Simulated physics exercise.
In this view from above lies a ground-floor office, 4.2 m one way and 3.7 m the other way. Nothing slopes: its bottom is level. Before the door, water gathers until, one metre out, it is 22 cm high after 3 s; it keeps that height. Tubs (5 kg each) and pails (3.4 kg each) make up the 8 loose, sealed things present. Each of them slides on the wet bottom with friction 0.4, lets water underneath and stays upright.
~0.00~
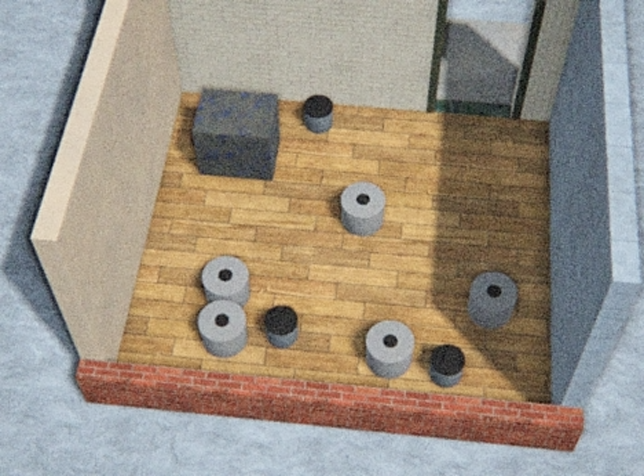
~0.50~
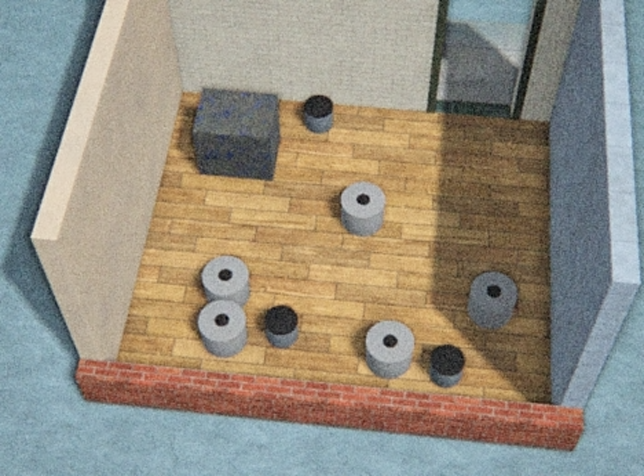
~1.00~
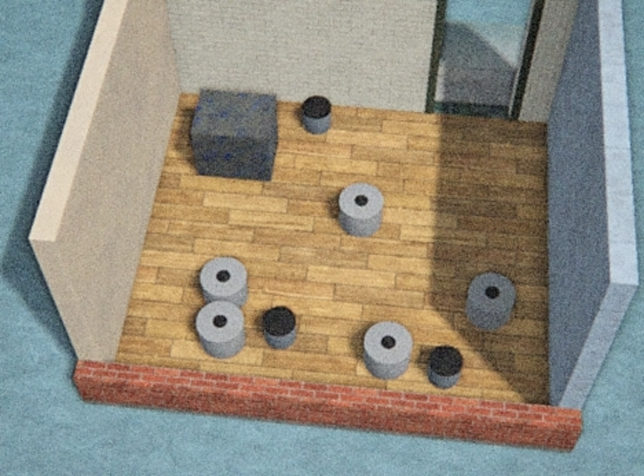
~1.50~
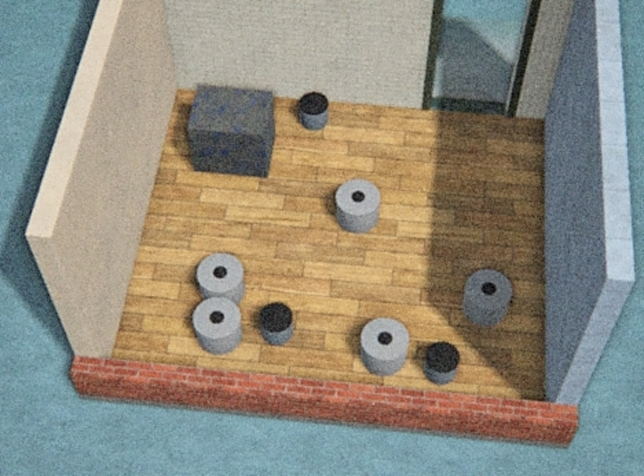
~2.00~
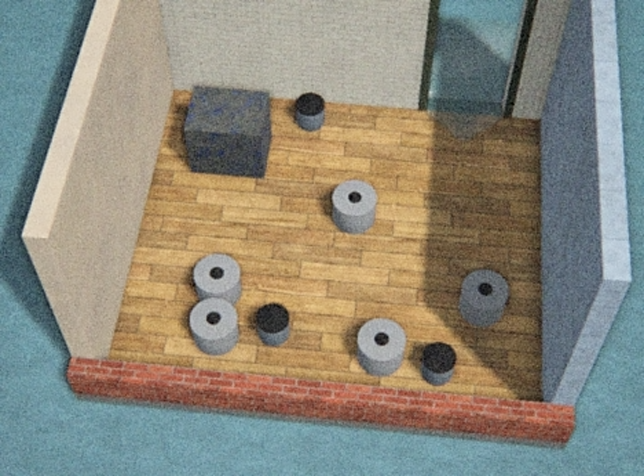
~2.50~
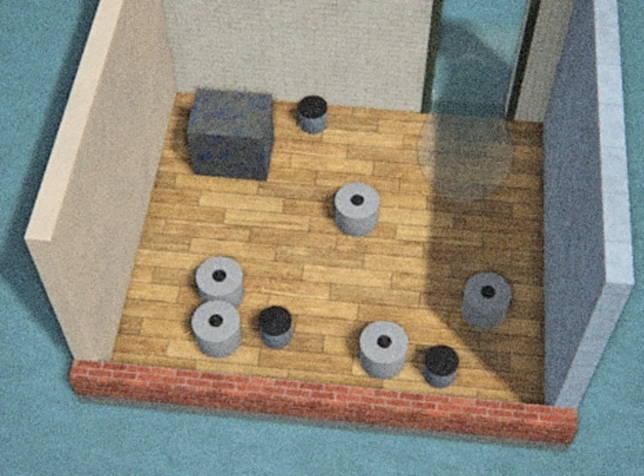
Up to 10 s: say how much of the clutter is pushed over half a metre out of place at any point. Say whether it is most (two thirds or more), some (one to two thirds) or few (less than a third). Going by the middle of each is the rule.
Most.
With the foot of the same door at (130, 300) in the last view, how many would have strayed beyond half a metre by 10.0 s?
Then 7 of them would.
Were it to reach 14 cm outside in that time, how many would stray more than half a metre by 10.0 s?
In that case the number is 3.
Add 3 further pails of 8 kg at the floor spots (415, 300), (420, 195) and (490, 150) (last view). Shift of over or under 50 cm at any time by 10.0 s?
One by one, in that order: Above it, above it, above it.
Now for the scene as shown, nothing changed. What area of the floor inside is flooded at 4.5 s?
About 8.0 m2 is covered.
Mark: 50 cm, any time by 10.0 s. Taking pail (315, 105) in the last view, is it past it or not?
That one ends up within the limit.
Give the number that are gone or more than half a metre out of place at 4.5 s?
At that time I count 0.
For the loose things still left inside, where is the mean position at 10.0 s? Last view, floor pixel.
Around (208, 229).
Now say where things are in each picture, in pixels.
In the first picture, a tub at (390, 341), on the bottom; a tub at (222, 321) rests on the ground; water covers 0.0 m2; 0 of 8 have shifted.
In the second picture, a tub at (390, 342) rests on the ground; a tub at (222, 320), on the bottom; 0.0 m2 under water; 0 of 8 have shifted.
In the third picture, a tub at (388, 342) rests on the ground; a tub at (220, 321) rests on the ground; 0.0 m2 under water; 0 of 8 have shifted.
In the fourth picture, a tub at (385, 339) rests on the ground; a tub at (217, 318) rests on the ground; 0.0 m2 under water; 0 of 8 have shifted.
In the fifth picture, a tub at (382, 339) rests on the ground; a tub at (214, 319) rests on the ground; water covers 0.2 m2; 0 of 8 have shifted.
In the sixth picture, a tub at (384, 342), on the bottom; a tub at (216, 321) rests on the ground; 1.0 m2 under water; 0 of 8 have shifted.
After 3.5 s 0 of 8 are over 50 cm from their spots; 0 afloat.
After 4.5 s 0 of 8 are over 50 cm from their spots; 0 afloat.
After 7.0 s 4 of 8 are over 50 cm from their spots; 5 afloat.
After 10.0 s 7 of 8 are over 50 cm from their spots, and 7 have been at some point; 7 afloat.
